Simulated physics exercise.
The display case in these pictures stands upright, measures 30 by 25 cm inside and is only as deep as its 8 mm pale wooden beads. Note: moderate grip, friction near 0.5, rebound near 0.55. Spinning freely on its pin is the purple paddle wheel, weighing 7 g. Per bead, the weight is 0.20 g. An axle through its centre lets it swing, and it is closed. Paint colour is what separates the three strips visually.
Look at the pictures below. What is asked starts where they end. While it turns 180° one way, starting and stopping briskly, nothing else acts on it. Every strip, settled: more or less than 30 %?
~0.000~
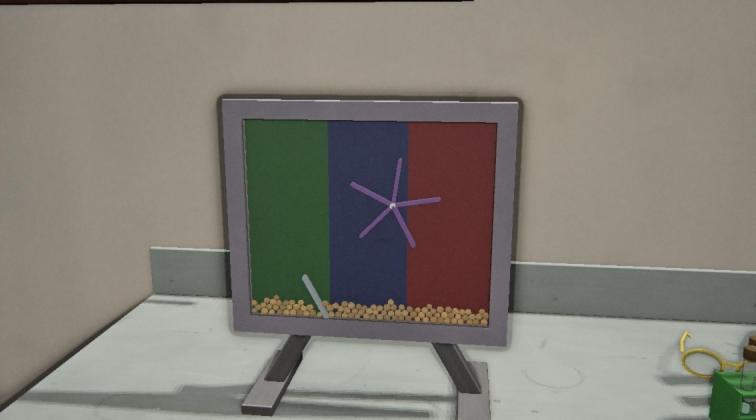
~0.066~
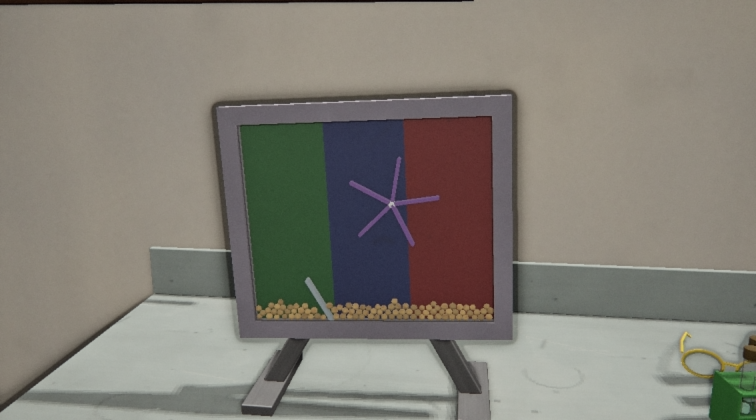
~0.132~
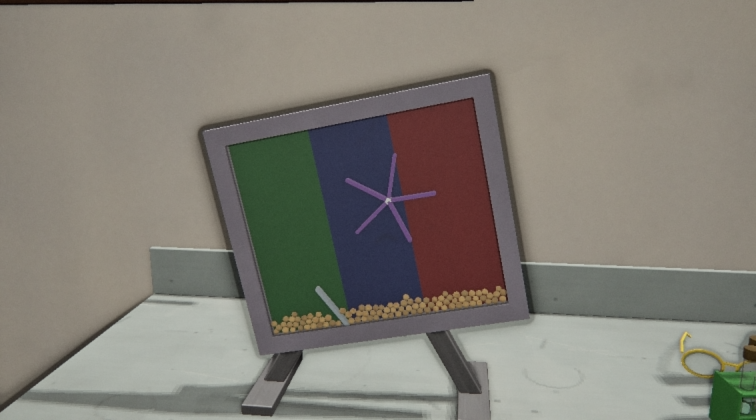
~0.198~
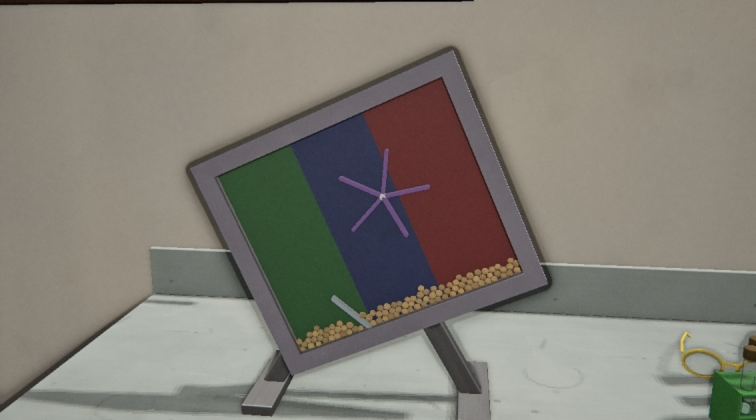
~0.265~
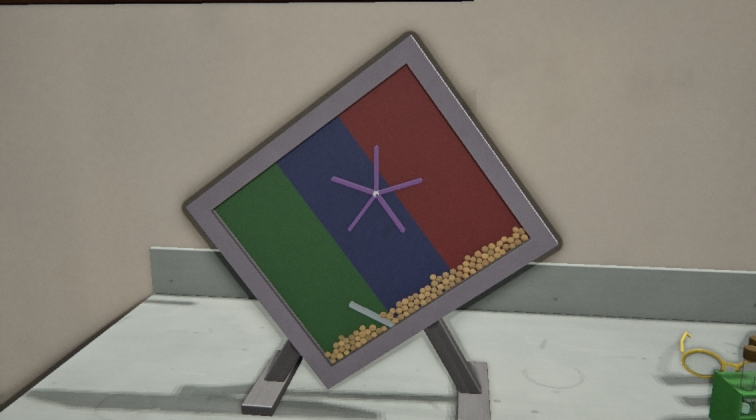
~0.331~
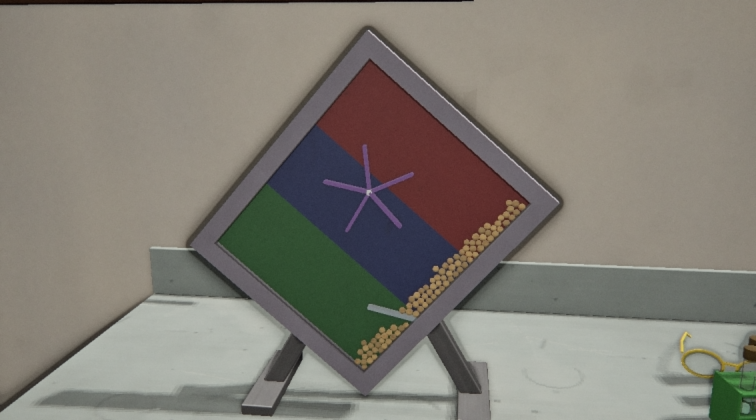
Red strip less; blue strip less; green strip more.
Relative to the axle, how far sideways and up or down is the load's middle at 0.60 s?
Right by about 9 cm and below by about 6 cm.
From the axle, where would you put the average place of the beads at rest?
Right: About 9 cm; below: About 10 cm.
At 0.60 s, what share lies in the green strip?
Around 70 percent of the load.
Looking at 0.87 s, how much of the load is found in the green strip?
100 %.
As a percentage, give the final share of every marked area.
In per cent: Red strip gets 0, blue strip gets 15, green strip gets 85.
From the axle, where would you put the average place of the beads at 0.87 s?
Some 7 cm right and 11 cm below.
By 0.60 s, it stands 100° anticlockwise; the beads' middle is 9 cm right of and 6 cm below the centre; blue 30 %, green 70 %.
By 0.87 s, it stands 150° anticlockwise; the beads' middle is 7 cm right of and 11 cm below the centre; green 100 %.
By 1.10 s, it stands 180° anticlockwise; the beads' middle is 10 cm right of and 10 cm below the centre; blue 10 %, green 90 %.
All still by 2.7 s, it stands 180° anticlockwise; red 0 %, blue 15 %, green 85 %.
